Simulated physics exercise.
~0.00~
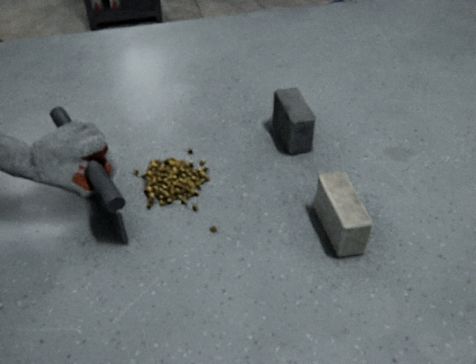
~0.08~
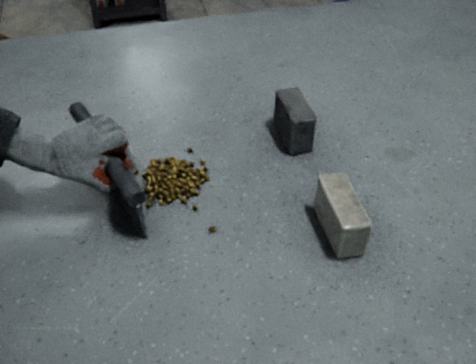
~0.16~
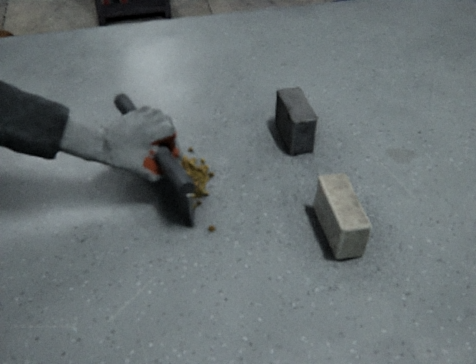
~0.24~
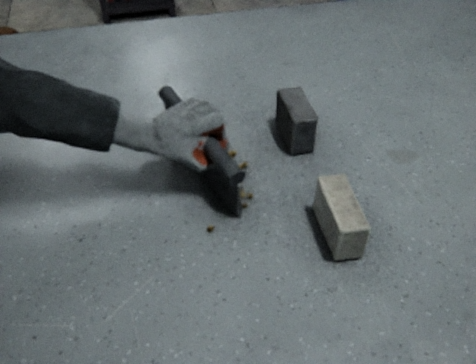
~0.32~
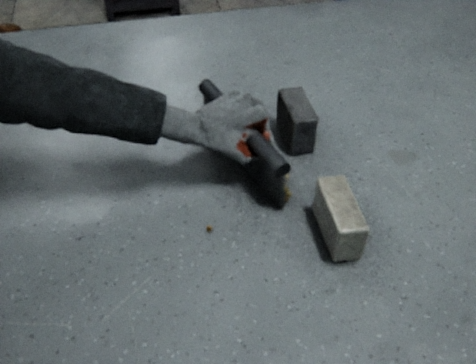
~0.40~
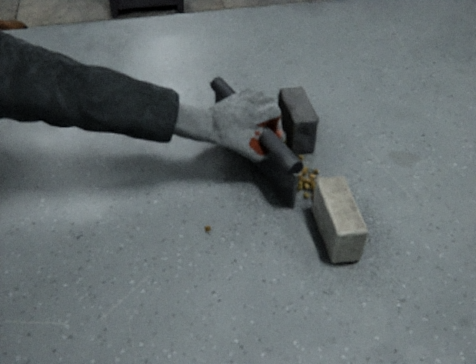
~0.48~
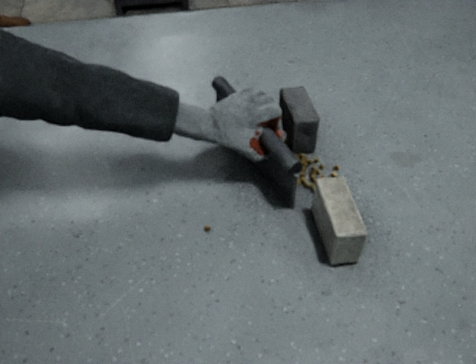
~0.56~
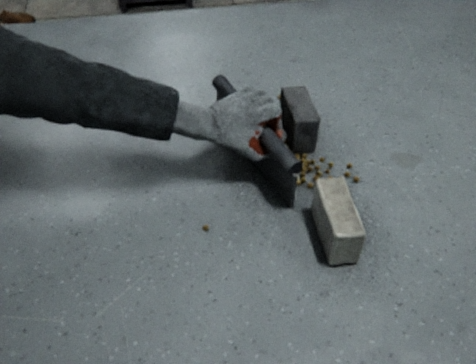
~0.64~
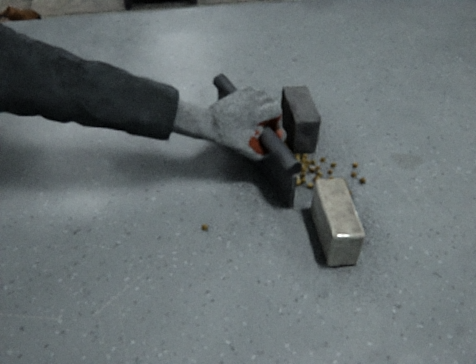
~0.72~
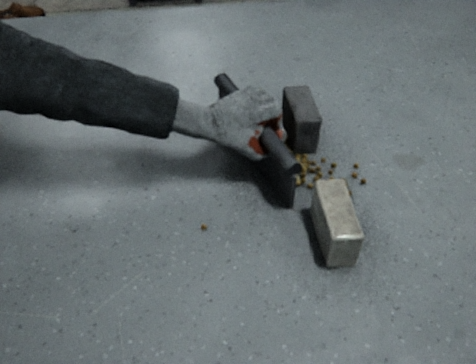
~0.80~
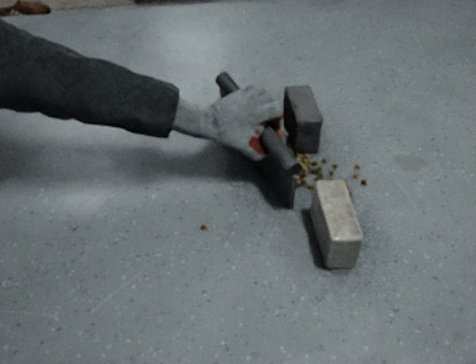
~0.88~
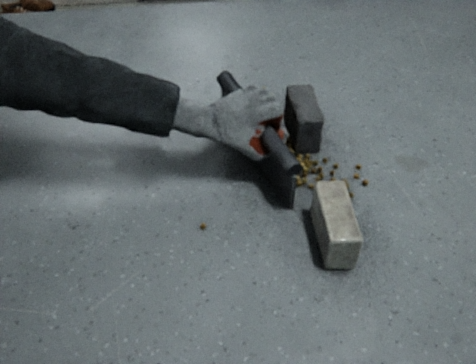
A gloved hand in a dark sleeve grips a dark scraper beside a small heap of yellowish-brown pieces on a speckled grey surface, seen from above at an angle. To the right stand two blocks, a dark grey one farther away and a pale one nearer, with a gap between them. The hand pushes the scraper right, sweeping the heap toward the blocks and leaving one piece behind. The scraper stops at the gap, and some pieces spill through and scatter just beyond. It stays there, with most of the heap apparently held before the blocks, as the view drifts slightly.
